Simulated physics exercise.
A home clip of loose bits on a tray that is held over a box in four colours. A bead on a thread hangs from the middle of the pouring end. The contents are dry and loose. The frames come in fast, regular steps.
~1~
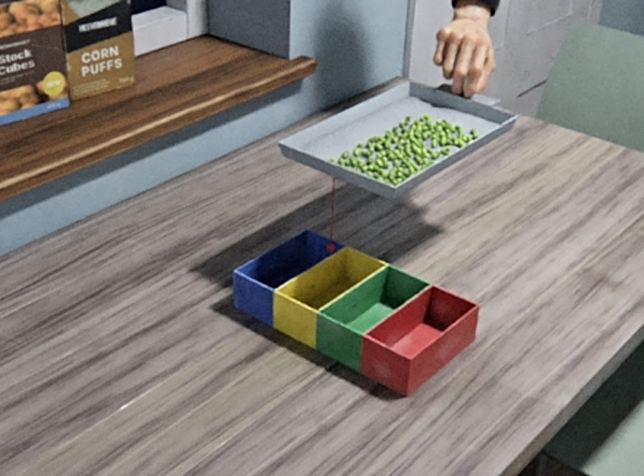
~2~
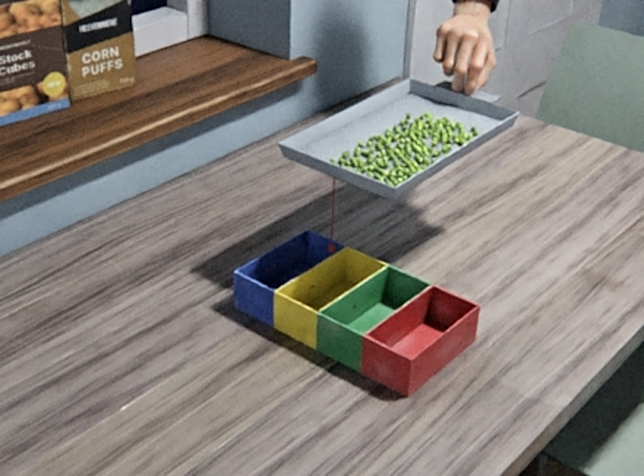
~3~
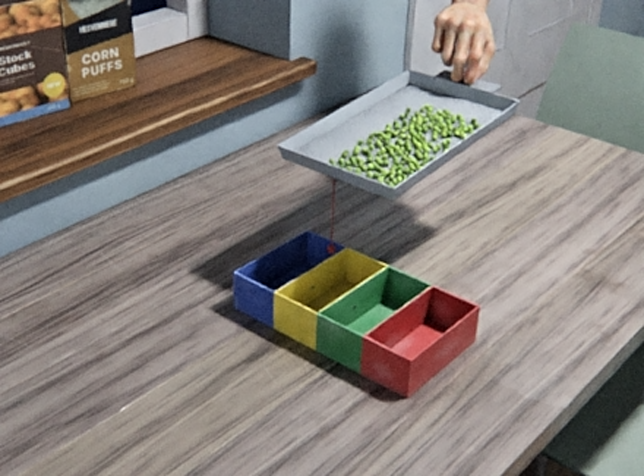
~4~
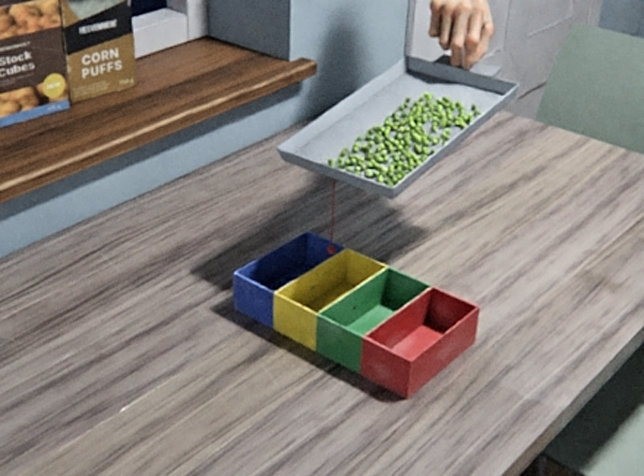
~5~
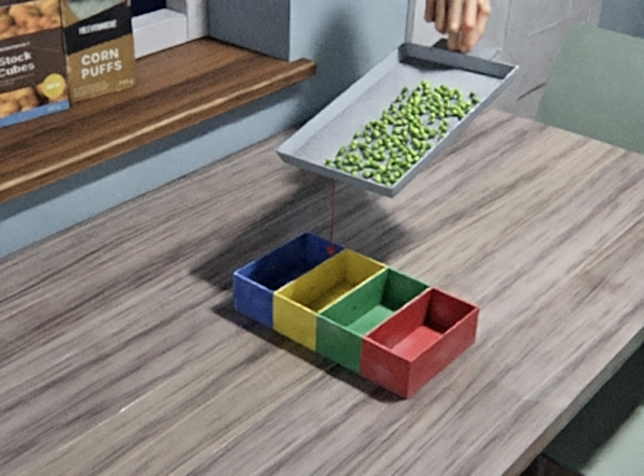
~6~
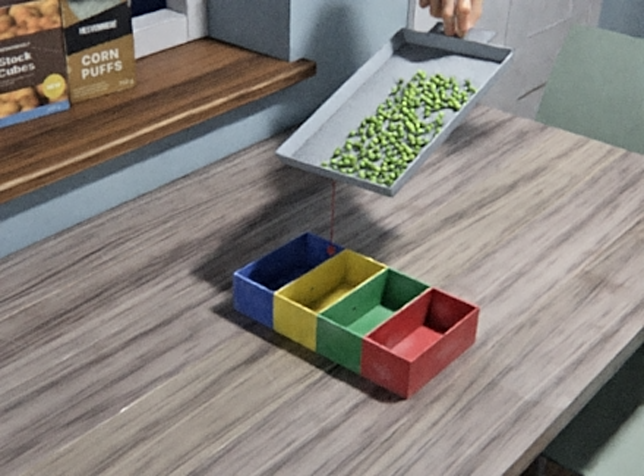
Green peas shifting slightly on a grey tray as a hand raises its far end above a blue, yellow, green and red box.
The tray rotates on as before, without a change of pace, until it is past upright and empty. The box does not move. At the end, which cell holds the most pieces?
Fullest: The blue cell.
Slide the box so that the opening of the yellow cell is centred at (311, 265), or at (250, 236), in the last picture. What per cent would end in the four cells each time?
In turn 100 and 100 in a hundred.
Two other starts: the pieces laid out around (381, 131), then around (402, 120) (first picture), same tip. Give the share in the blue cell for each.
Near 50 % and 50 %.
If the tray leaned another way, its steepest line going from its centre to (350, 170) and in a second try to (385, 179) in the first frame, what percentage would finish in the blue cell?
The first gives 30 %, the second 0 %.
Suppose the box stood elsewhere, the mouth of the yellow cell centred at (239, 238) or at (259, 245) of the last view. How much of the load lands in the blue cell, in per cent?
First some 0, then 0 per cent.
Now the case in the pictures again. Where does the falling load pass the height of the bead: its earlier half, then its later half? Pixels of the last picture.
Around (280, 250) and then (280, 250).
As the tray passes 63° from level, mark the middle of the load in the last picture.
Roughly at (322, 166).
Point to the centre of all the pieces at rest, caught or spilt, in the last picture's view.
At about (267, 295).
Soon, tray tipped steeply; nearly all on the tray; a small part falling or outside the box.
A while on, tray tipped right over; about a third on the tray; a small part in the blue cell; a stray few in the yellow cell; about half falling or outside the box.
Towards the end, tray tipped past a quarter turn; about half in the blue cell; a small part in the yellow cell; a stray few in the green cell; about a third falling or outside the box.
Finally, tray tipped past a quarter turn; about half in the blue cell; a small part in the yellow cell; a stray few in the green cell; none in the red cell; about a third outside the box.
